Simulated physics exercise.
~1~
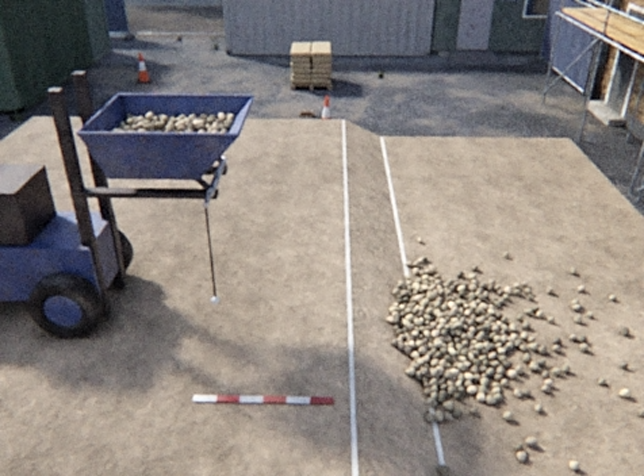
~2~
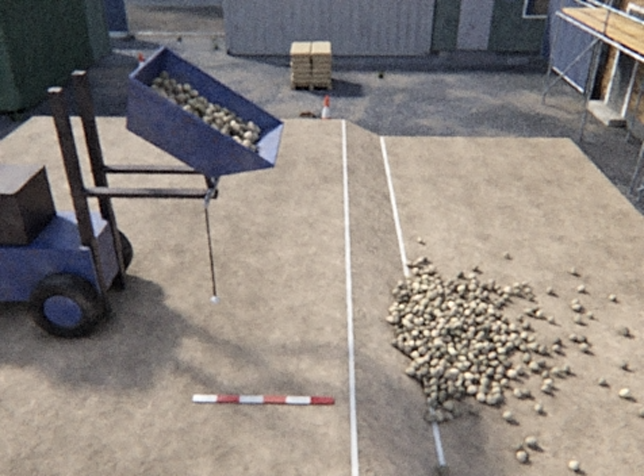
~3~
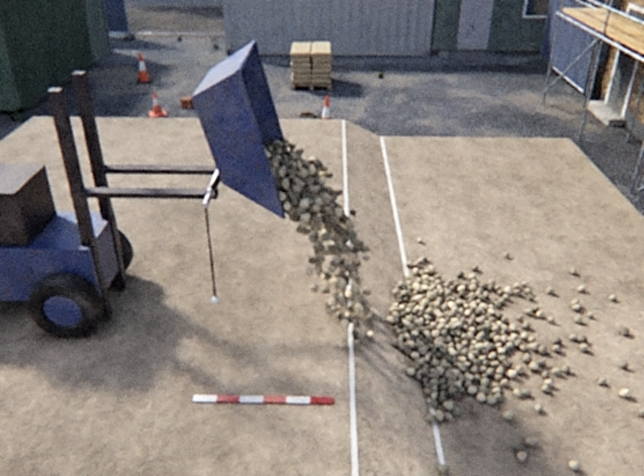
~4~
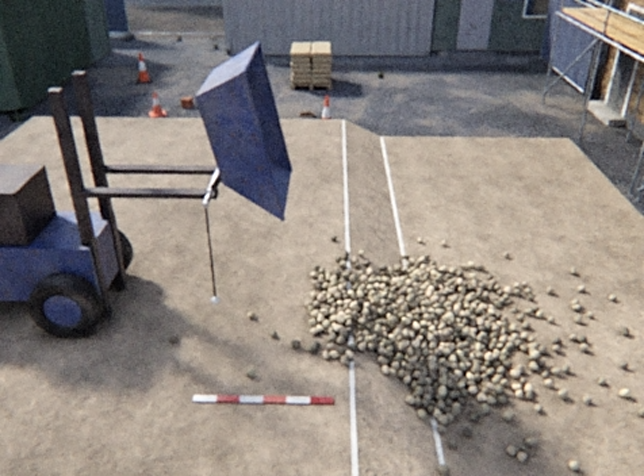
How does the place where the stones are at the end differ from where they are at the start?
At the start the stones are split between the raised skip and a heap on the ground to the right. At the end they lie together on the ground in one wider heap, so as a whole they sit lower and a little further right.
A truck's blue skip tips right, spilling round stones that merge with the pile below.
